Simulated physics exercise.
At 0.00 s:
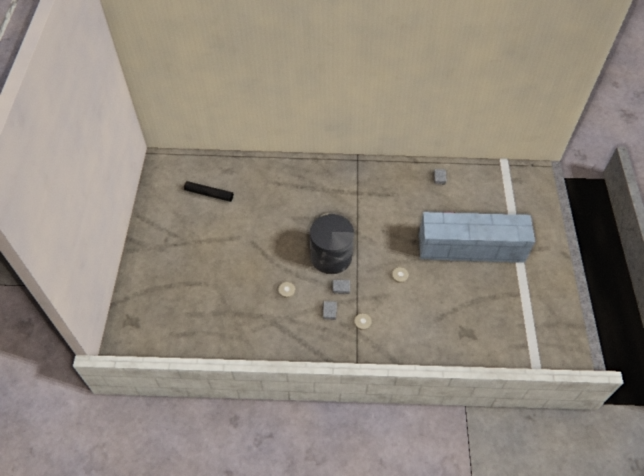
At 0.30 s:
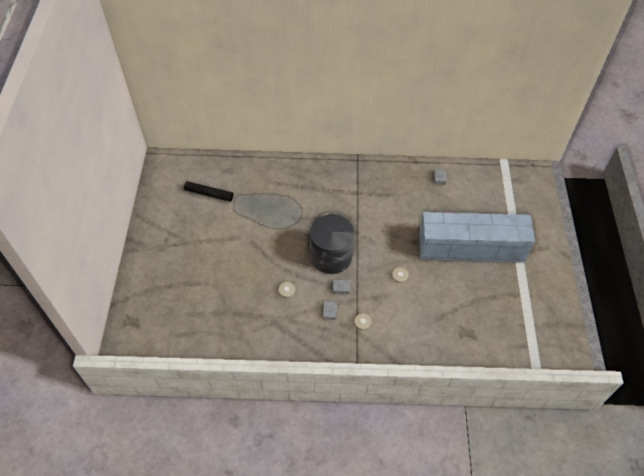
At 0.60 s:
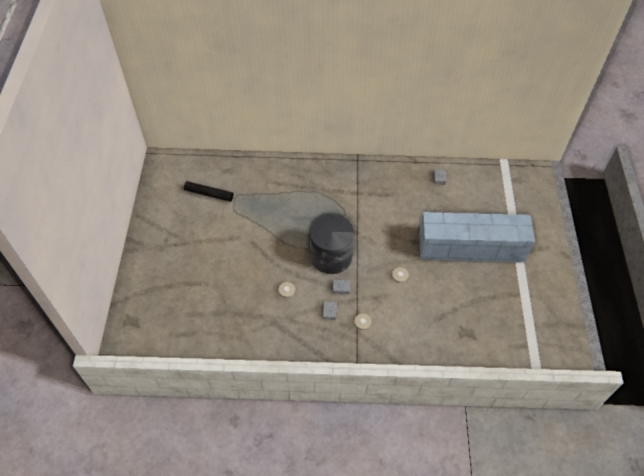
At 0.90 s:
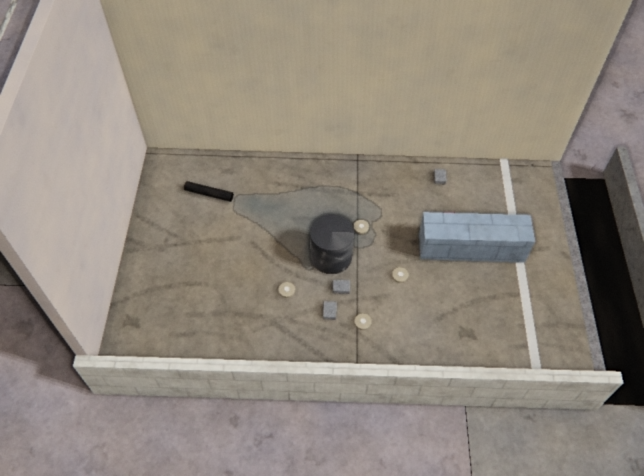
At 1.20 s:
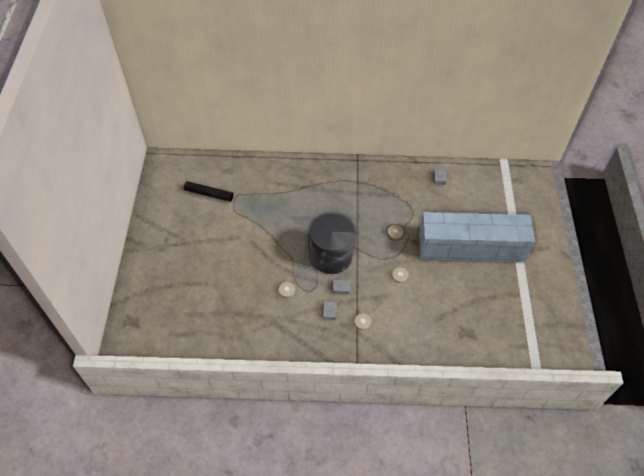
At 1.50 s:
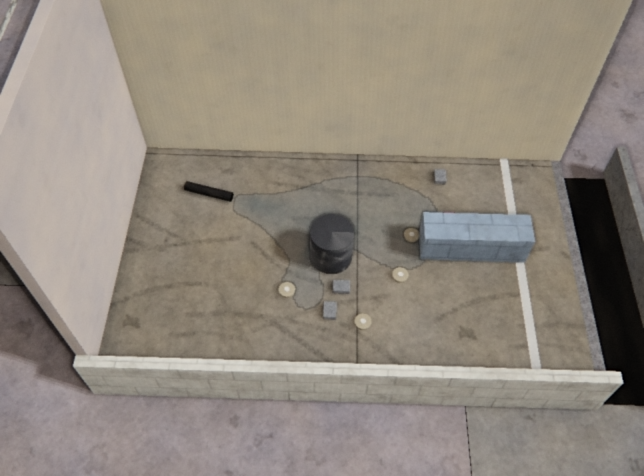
In a walled bay, water spreads rightward from a pipe around a dark drum, moving one pale disc.
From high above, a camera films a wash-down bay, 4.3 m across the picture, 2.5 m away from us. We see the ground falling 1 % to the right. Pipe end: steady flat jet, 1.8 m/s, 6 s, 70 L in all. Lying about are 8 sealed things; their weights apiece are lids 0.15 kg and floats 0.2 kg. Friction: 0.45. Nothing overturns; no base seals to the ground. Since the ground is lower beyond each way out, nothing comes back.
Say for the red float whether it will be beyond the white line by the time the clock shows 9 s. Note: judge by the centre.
Red float: Over.
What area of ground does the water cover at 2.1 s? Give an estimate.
2.0 m2.
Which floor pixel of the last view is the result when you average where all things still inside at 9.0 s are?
Roughly at (358, 315).
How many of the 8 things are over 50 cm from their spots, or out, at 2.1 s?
At that moment it comes to 1.
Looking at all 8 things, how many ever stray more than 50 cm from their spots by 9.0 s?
The total is 3.
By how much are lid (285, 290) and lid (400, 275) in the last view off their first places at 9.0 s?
In turn: 30 cm, 20 cm.
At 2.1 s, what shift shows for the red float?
By that time, close to 20 cm.
After 2.1 s the red float is near (470, 218), 0.2 m from its start, aground; 0 of 8 are over the mark; 1 afloat.
After 4.0 s the red float is near (575, 209), 1.3 m from its start, aground; 1 of 8 are over the mark; 0 afloat.
After 6.3 s the red float has gone out; 2 of 8 are over the mark; 1 afloat.
After 9.0 s the red float has gone out; 2 of 8 are over the mark; 1 afloat.
